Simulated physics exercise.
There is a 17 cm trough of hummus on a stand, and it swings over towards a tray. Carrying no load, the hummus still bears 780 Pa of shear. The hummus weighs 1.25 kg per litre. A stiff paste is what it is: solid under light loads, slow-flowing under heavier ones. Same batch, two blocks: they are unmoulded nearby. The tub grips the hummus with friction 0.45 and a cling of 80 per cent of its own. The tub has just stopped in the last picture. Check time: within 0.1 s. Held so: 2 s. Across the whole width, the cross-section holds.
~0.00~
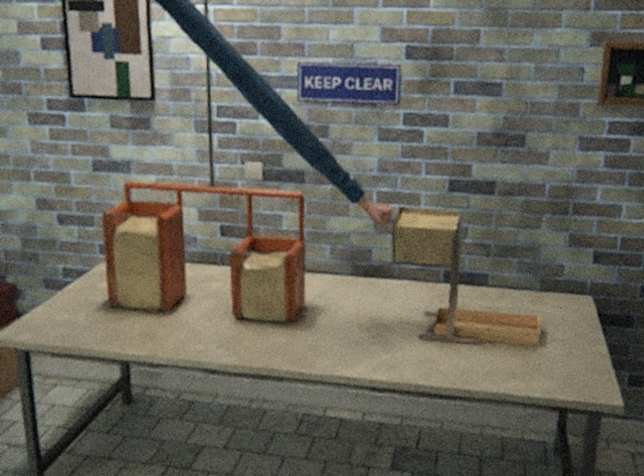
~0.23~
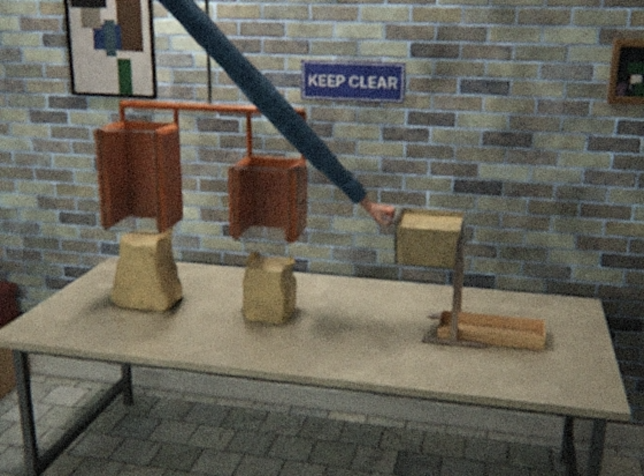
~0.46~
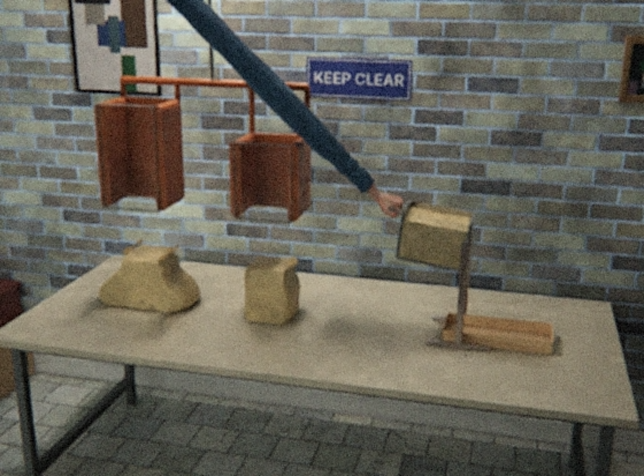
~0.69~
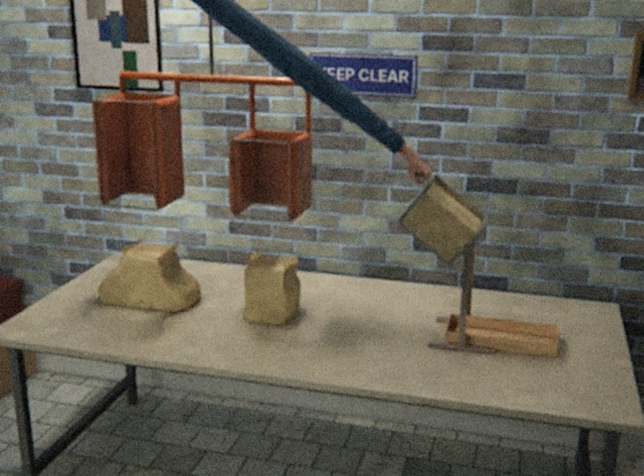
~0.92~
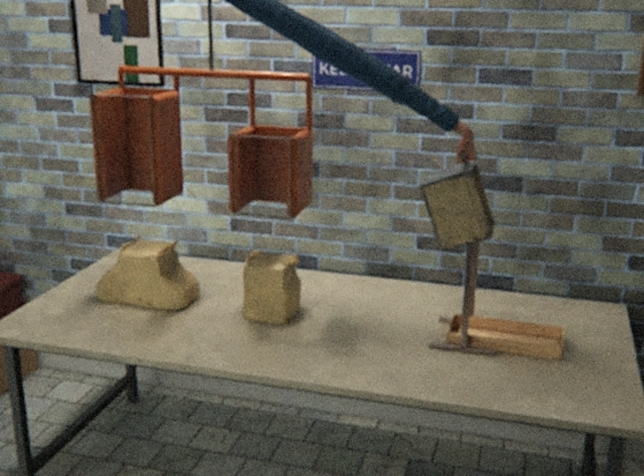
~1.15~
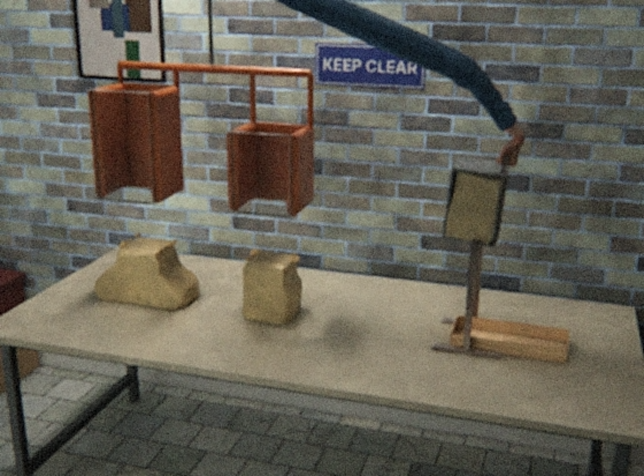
In this clip, orange moulds lift off two beige blocks on a table and the left block slumps lower and wider, then a blue-sleeved arm swings a filled container clockwise on its stand beside a shallow tray.
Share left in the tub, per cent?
44 per cent.
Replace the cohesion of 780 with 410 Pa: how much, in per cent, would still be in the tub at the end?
That comes out at roughly 35 %.
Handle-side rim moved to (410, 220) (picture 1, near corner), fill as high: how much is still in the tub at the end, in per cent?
Roughly 100 %.
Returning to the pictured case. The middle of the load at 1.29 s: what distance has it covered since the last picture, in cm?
The shift is near 3 cm.
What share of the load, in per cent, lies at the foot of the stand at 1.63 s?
About 0 per cent.
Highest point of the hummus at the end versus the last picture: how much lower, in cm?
Roughly 13 cm.
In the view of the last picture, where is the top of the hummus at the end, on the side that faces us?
Around (464, 212).
After 1.29 s, the tub is at 94 degrees and holds 96 %.
After 1.46 s, the tub is at 94 degrees and holds 67 %.
After 1.63 s, the tub is at 94 degrees and holds 45 %.
After 1.80 s, the tub is at 94 degrees and holds 44 %.
After 3.15 s, at the end, the tub is at 94 degrees and holds 44 %.
